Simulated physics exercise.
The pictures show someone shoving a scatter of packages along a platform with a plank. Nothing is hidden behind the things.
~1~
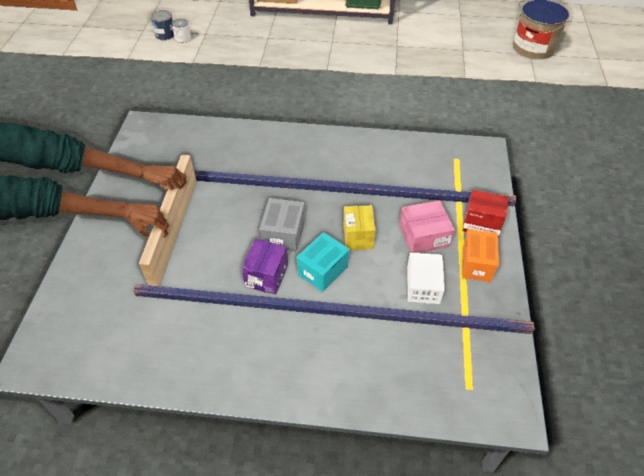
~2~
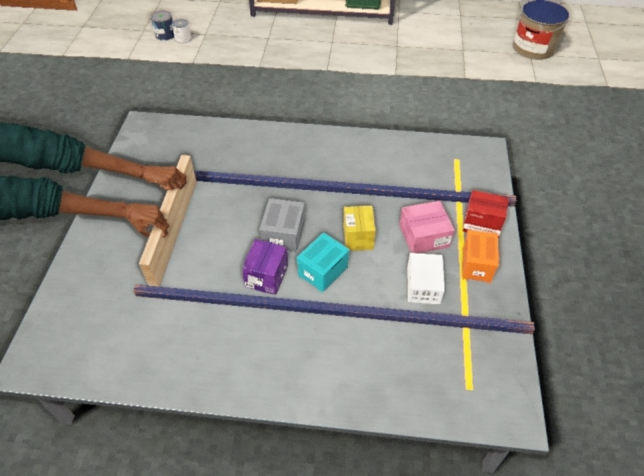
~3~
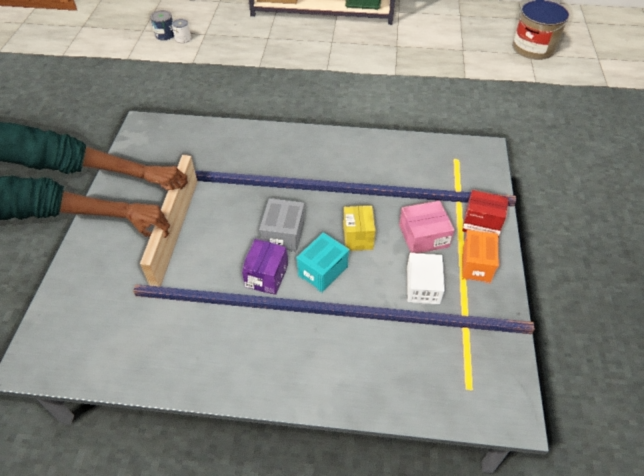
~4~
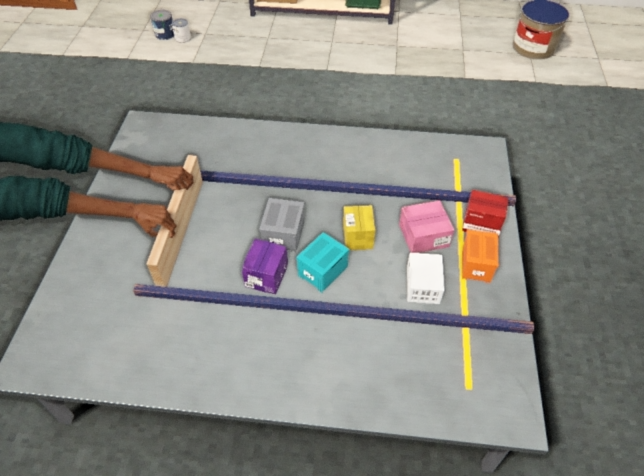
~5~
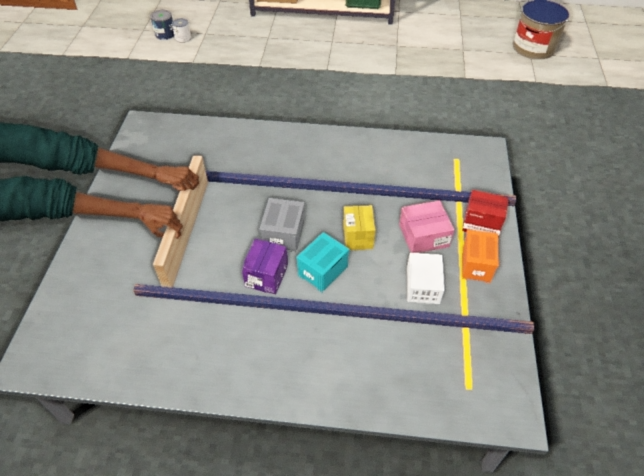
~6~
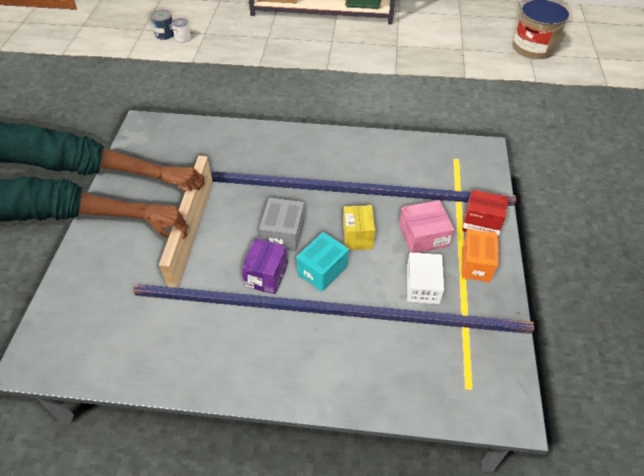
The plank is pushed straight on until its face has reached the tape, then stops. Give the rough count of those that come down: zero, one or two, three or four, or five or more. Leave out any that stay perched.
Outcome: The number that fall off is three or four.
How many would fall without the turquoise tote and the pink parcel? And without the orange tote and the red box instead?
First 1, then 2.
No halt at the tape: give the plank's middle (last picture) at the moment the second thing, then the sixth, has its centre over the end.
First at (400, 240), next at (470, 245).
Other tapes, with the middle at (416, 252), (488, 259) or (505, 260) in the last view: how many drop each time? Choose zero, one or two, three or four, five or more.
For each place: Either one or two; at least five; five or more.
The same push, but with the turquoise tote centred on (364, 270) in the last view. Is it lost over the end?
It is kept.
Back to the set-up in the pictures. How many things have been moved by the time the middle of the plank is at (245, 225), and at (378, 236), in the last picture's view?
By then 0, and 8.
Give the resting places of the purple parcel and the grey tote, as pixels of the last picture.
Near (485, 285) and (483, 241).
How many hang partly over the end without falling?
The number is 2.
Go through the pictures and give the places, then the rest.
The first frame shows red box (485, 214); orange tote (479, 256); pink parcel (426, 227); plank (171, 219); tape (462, 256).
The second frame shows orange tote (480, 257); purple parcel (266, 267).
The third frame shows pink parcel (426, 228); grey tote (283, 225).
The fourth frame shows red box (485, 214); white crate (425, 278).
The fifth frame shows orange tote (479, 256); plank (184, 219).
The sixth frame shows red box (485, 214); orange tote (479, 256); pink parcel (426, 227); plank (189, 220); tape (462, 256).
Early on, none off yet; red box at rest near (485, 214); orange tote at rest near (479, 256); pink parcel at rest near (426, 227).
A while later, none off yet; red box at rest near (485, 214); orange tote at rest near (479, 256); pink parcel travelled a little near (432, 228).
Further along, none off yet; red box leaning a little near (535, 214); orange tote leaning a little near (538, 268); pink parcel travelled well along near (500, 236).
Finally, the number that fall off is three or four; lost, white crate, pink parcel, orange tote and red box.
